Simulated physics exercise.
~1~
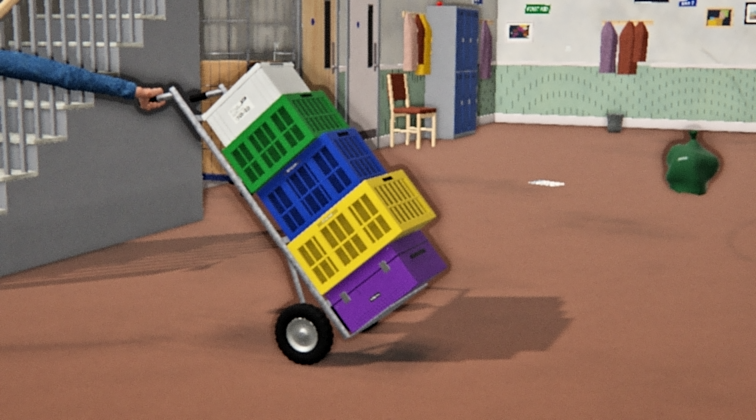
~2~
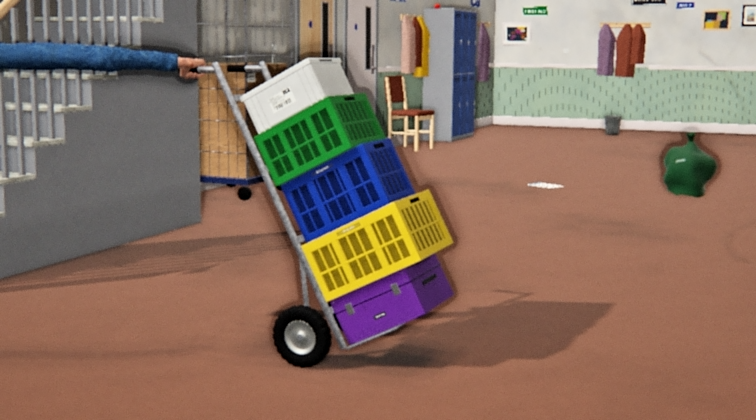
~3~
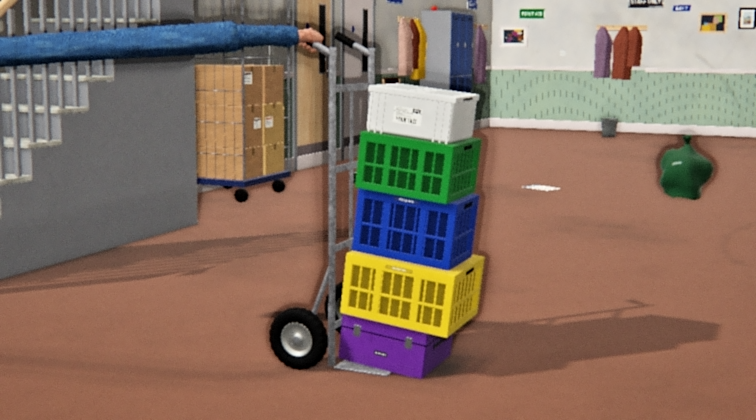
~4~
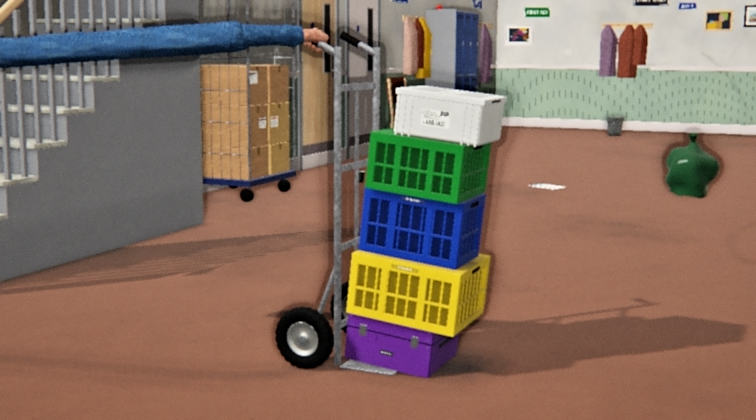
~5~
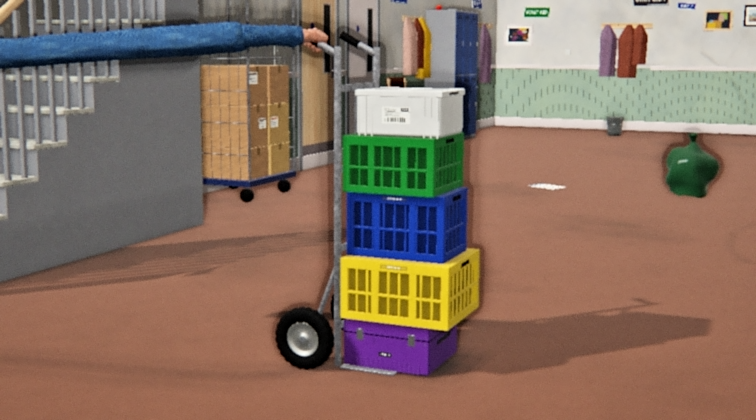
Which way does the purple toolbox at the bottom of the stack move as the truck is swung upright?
The purple toolbox moves down as the truck comes upright.
